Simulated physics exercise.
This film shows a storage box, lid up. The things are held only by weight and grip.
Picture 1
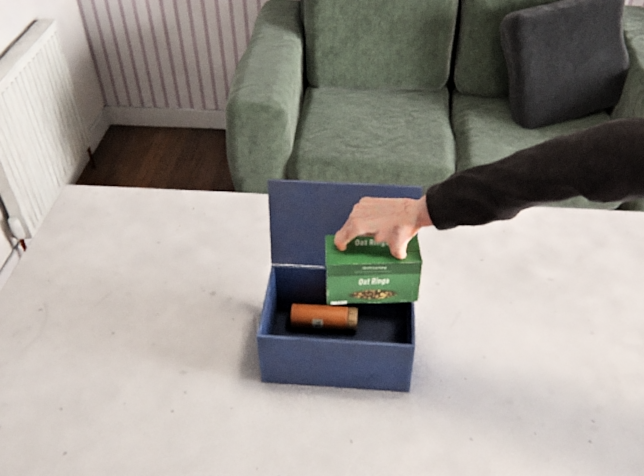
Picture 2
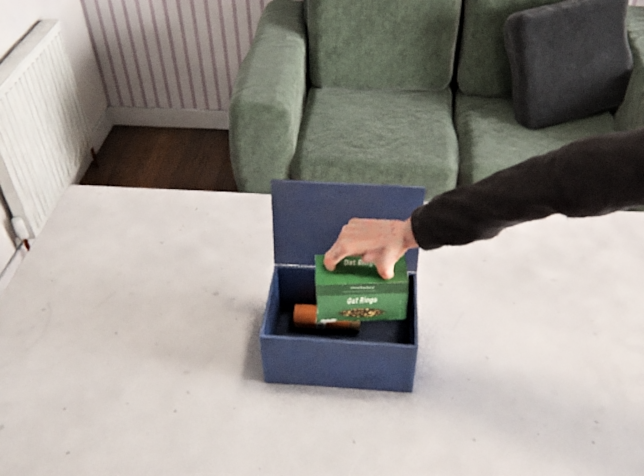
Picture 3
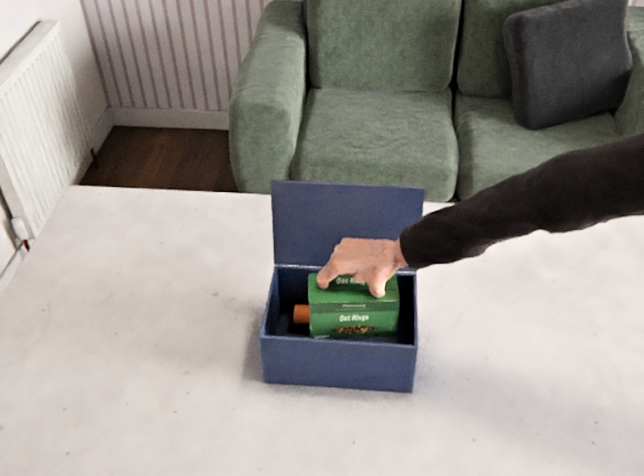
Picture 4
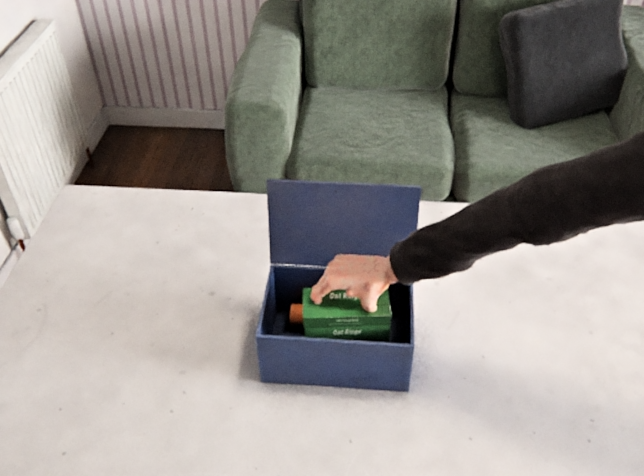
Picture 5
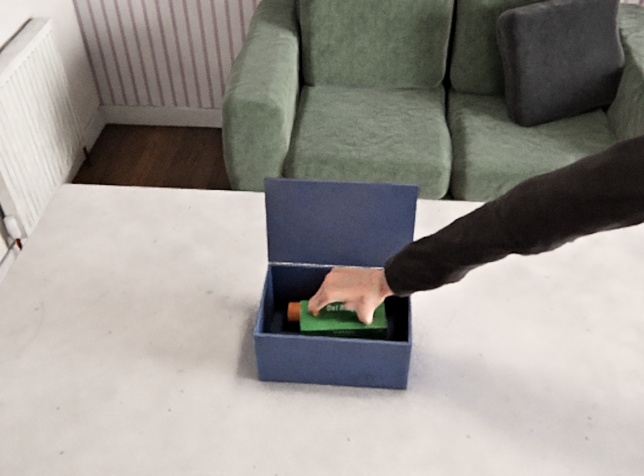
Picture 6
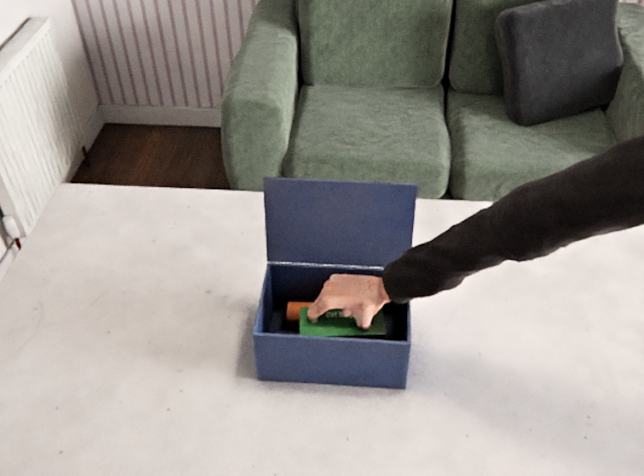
A hand in a dark sleeve reaches from the right over a pale table, seen from above, with a green sofa, dark cushion and white radiator behind. It grips a green carton above an open blue storage box, where an orange shaker lies. The hand lowers the carton leftward into the box, partly covering the shaker, and keeps holding it, while the view shifts very slightly.
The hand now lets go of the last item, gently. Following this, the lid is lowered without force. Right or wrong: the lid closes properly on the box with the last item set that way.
Right.
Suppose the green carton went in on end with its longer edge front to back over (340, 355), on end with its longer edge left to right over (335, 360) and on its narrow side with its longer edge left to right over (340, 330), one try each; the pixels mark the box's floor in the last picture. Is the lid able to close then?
Trial 1: Lid propped open. Trial 2: Lid propped open. Trial 3: Lid fully lowered.
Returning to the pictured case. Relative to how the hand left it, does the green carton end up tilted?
The green carton stays as it was set.
Then, 1.20 s after the last picture, lid starting down.
Then, 1.60 s after the last picture, lid 56° above the rim.
Then, 1.80 s after the last picture, lid 32° above the rim.
Then, 2.00 s after the last picture, lid 4° above the rim.
At rest, lid shut; both in place. Seen from the same camera at the end, green carton near (342, 337).
